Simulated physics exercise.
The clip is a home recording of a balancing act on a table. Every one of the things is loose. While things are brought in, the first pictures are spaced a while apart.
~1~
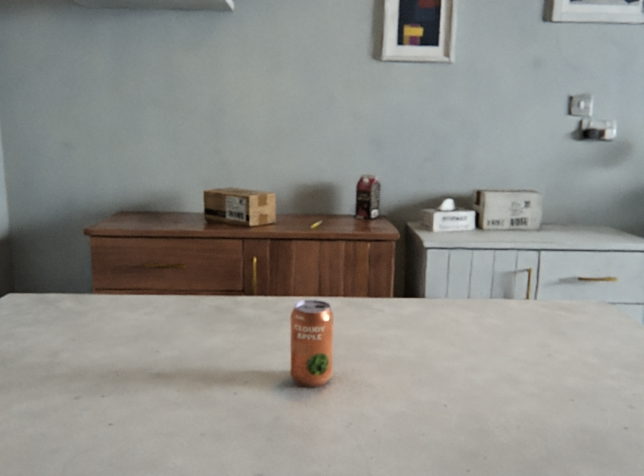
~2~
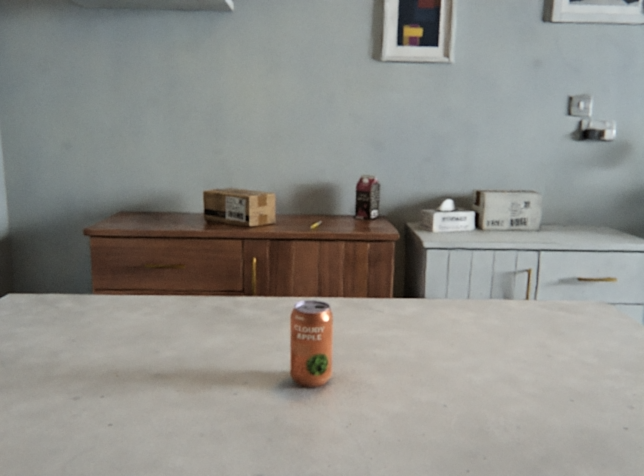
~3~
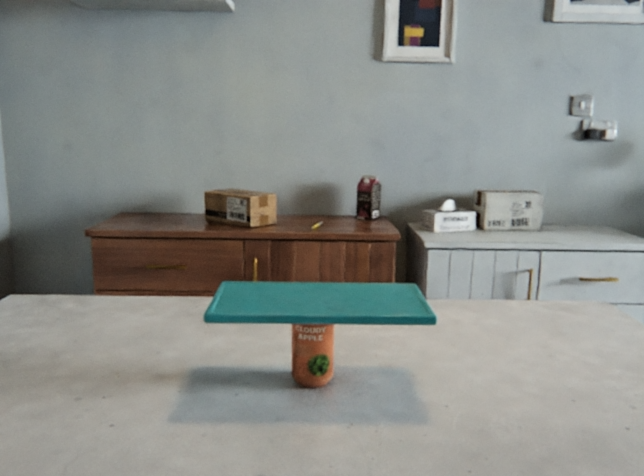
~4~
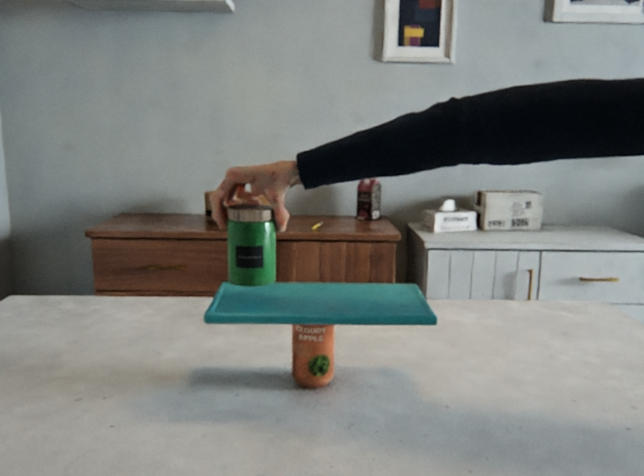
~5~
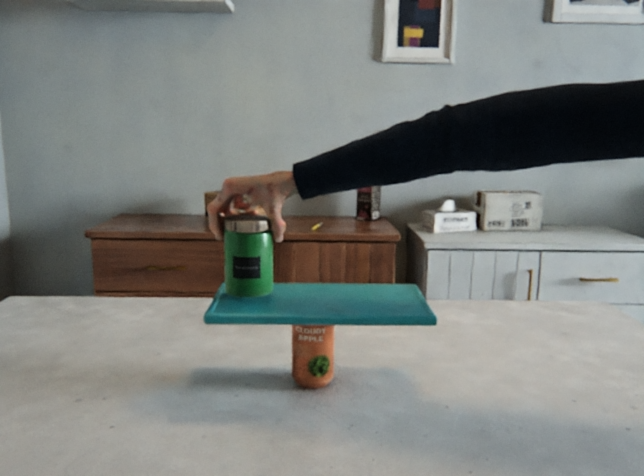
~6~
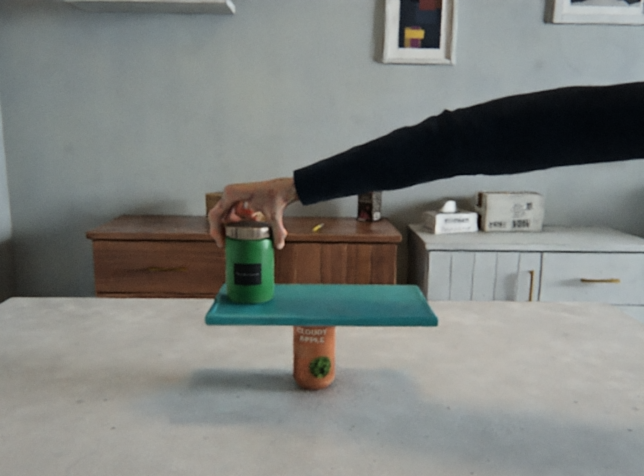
Turquoise lid appearing on top of an orange can, then a hand lowering a green jar onto its left side.
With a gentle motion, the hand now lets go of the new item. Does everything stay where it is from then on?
No - pretty clearly, it isn't secure there.
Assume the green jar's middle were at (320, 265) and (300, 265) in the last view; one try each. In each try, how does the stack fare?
On the first try it stays put; on the second try it stays put.
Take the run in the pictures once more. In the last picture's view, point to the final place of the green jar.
The object ends up somewhere around (168, 358).
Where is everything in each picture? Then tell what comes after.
The last thing is not in view yet, in the first picture.
The last thing is not in view yet, in the second picture.
The last thing is not in view yet; turquoise lid (320, 302), in the third picture.
Still above its spot; green jar (252, 244); turquoise lid (320, 302), in the fourth picture.
Still above its spot; green jar (249, 255); turquoise lid (320, 302), in the fifth picture.
Set down, still held; green jar (250, 261); turquoise lid (321, 303), in the sixth picture.
Then, 0.30 s after the last picture, green jar now fallen; turquoise lid tipped 30° from how it was.
Then, 0.40 s after the last picture, turquoise lid tipped 60° from how it was.
Then, 0.50 s after the last picture, turquoise lid tipped 65° from how it was.
Then, 0.80 s after the last picture, turquoise lid tipped 41° from how it was.
At rest, fallen, green jar; tipped over in the stack, turquoise lid; orange can in place. Seen from the same camera at the end, green jar near (168, 358). The stack gives way.
